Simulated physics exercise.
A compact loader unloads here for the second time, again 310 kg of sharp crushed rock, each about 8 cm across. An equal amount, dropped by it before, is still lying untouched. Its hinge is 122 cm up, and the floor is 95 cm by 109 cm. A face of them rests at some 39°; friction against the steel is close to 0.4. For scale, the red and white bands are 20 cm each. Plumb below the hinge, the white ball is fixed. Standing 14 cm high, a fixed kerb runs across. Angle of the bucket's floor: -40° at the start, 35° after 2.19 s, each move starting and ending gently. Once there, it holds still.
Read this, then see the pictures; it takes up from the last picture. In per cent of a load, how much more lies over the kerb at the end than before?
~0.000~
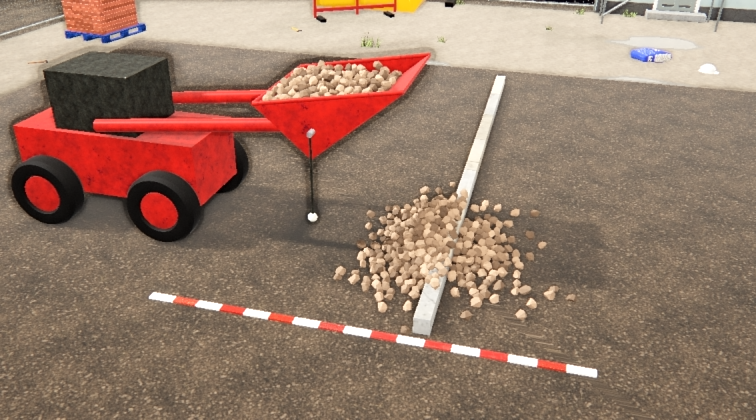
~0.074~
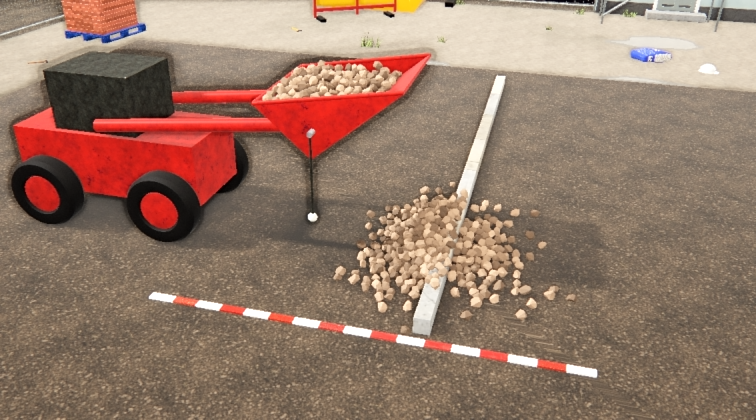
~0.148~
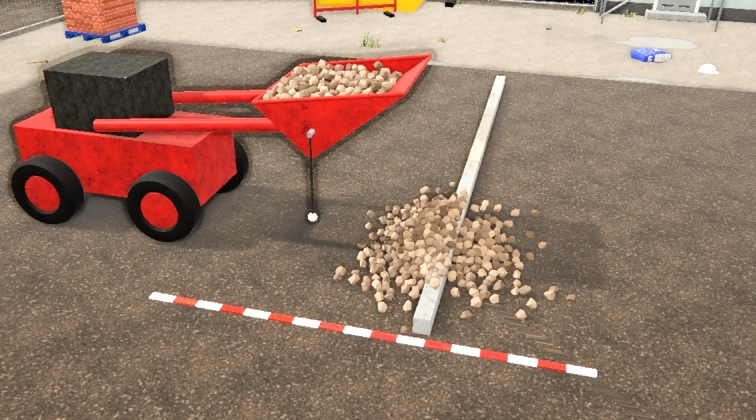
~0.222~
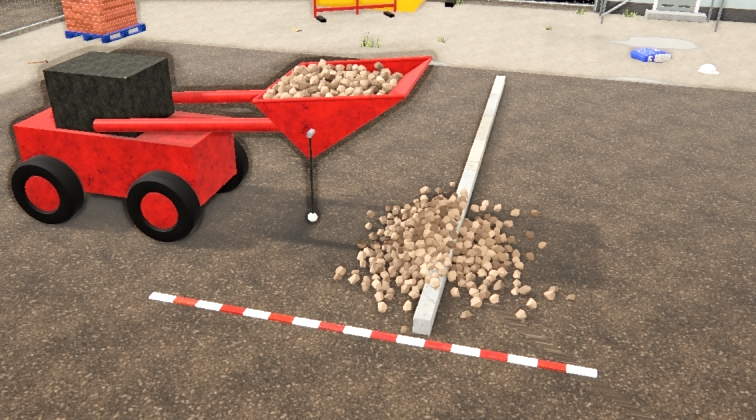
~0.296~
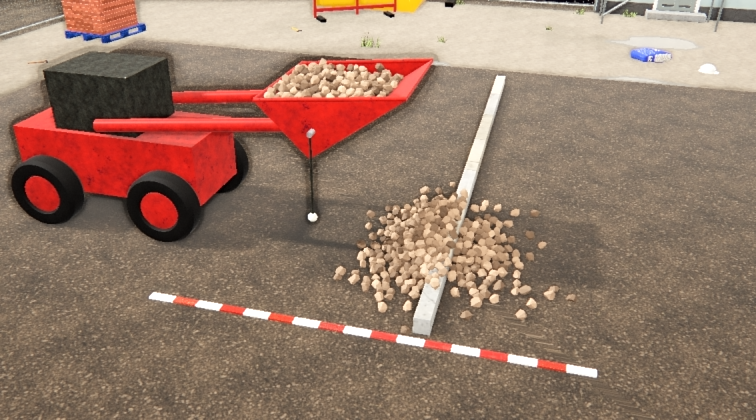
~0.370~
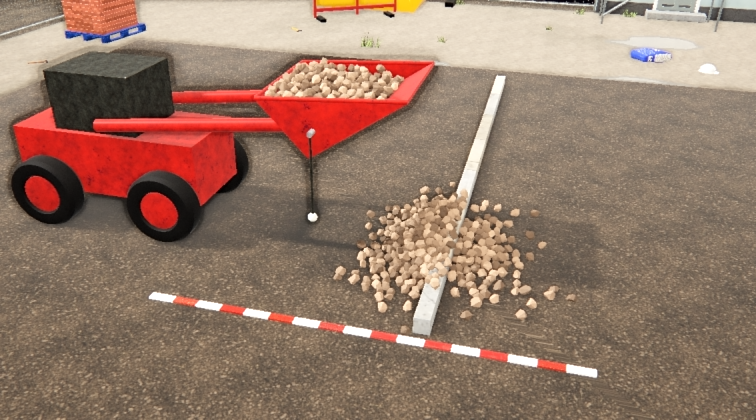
Some 32 per cent more.
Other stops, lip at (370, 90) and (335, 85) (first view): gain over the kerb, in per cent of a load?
The first position would add some 0 per cent, the second some 0.
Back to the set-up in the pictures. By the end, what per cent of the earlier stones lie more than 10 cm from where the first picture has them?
I'd say roughly 5 per cent of them.
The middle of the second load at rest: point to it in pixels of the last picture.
Centre at roughly (429, 229).
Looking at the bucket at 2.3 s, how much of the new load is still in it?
Held: Around 50 % of the load.
After 1.6 s the floor is at 23°; in per cent of one load, 100 in the bucket, 74 on this side of the kerb, 26 over the kerb; the foremost stones are at (542, 272).
After 2.3 s the floor is at 35°; in per cent of one load, 51 in the bucket, 123 on this side of the kerb, 26 over the kerb; the foremost stones are at (542, 272).
After 2.6 s the floor is at 35°; in per cent of one load, 16 in the bucket, 141 on this side of the kerb, 42 over the kerb; the foremost stones are at (542, 272).
After 5.3 s the floor is at 35°; in per cent of one load, 0 in the bucket, 142 on this side of the kerb, 58 over the kerb; the foremost stones are at (545, 279). Net gain over the kerb, 32.
